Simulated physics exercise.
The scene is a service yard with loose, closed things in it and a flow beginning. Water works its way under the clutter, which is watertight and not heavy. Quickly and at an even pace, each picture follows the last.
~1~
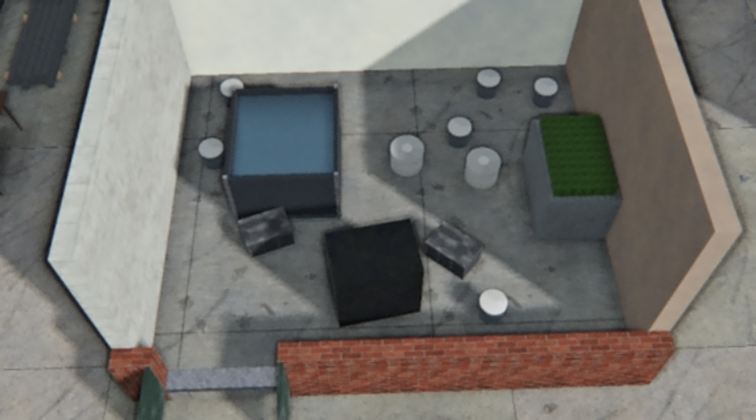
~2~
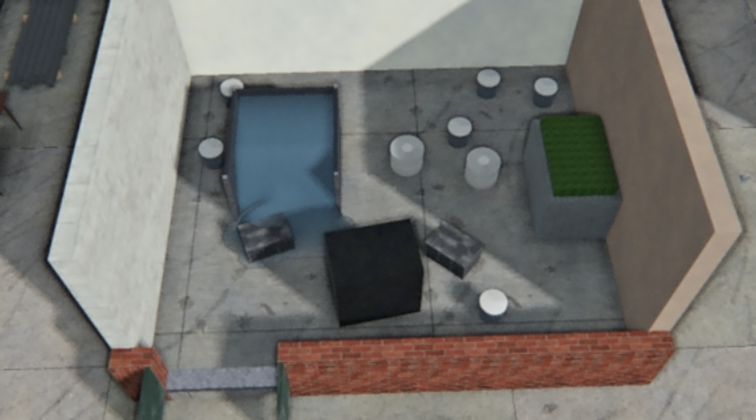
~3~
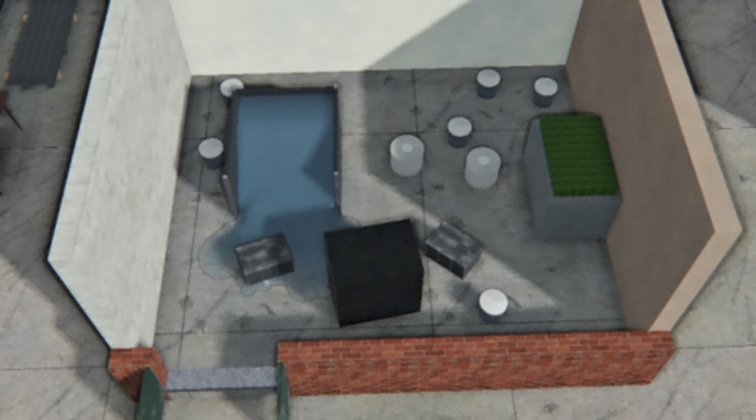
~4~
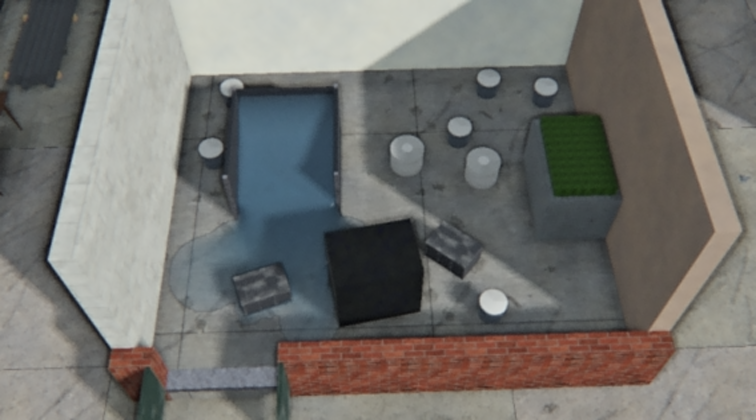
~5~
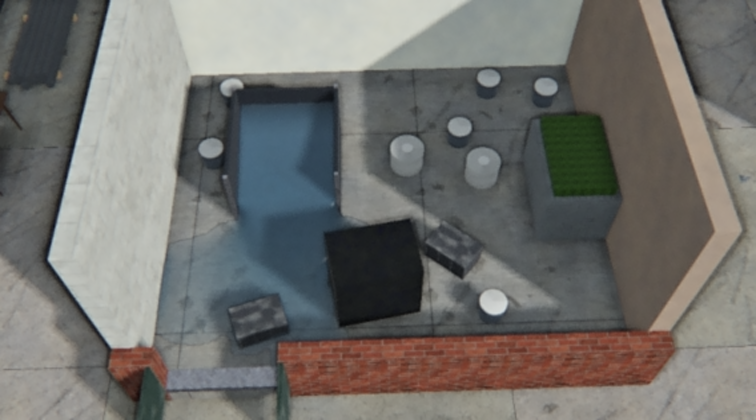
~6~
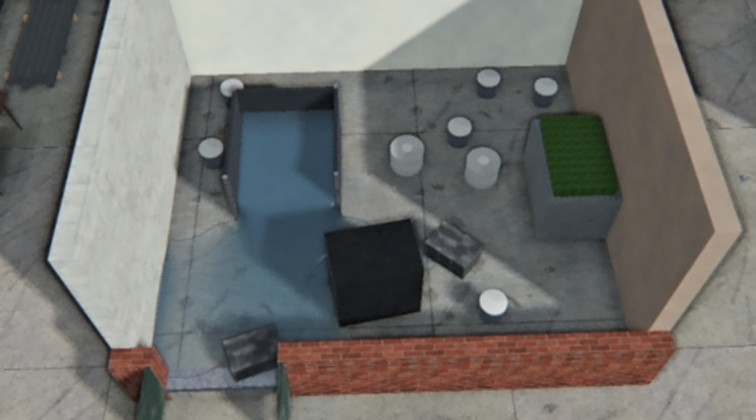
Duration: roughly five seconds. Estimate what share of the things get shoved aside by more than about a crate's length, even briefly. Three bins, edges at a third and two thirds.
Bin: Under a third.
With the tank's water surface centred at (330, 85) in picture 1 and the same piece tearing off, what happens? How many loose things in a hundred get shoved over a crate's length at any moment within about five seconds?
It should come out close to 30 %.
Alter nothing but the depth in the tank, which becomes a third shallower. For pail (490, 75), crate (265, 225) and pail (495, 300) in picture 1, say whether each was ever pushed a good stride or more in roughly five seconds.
Object 1: Didn't cover it. Object 2: Covered it. Object 3: Covered it.
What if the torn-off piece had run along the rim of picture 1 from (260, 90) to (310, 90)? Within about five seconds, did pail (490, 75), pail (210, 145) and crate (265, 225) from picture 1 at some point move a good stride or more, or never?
Working through them in order, the first gets shoved clear, the second gets shoved clear and the last not displaced that far.
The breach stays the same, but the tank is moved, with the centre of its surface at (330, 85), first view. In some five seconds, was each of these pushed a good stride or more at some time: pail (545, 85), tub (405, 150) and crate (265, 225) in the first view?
Result per object - stayed close, stayed close, went far.
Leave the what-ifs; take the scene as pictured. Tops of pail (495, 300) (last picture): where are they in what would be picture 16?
The top ends up somewhere near (563, 286).
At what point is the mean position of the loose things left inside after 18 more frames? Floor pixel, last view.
Roughly (426, 152).
A moment on, 1 of 10 are well off their spots; 0 afloat.
Next, 2 of 10 are well off their spots; 0 afloat.
Later, 3 of 10 are well off their spots; 1 afloat.
In the end, 3 of 10 are well off their spots, and 3 have been at some point; 0 afloat.
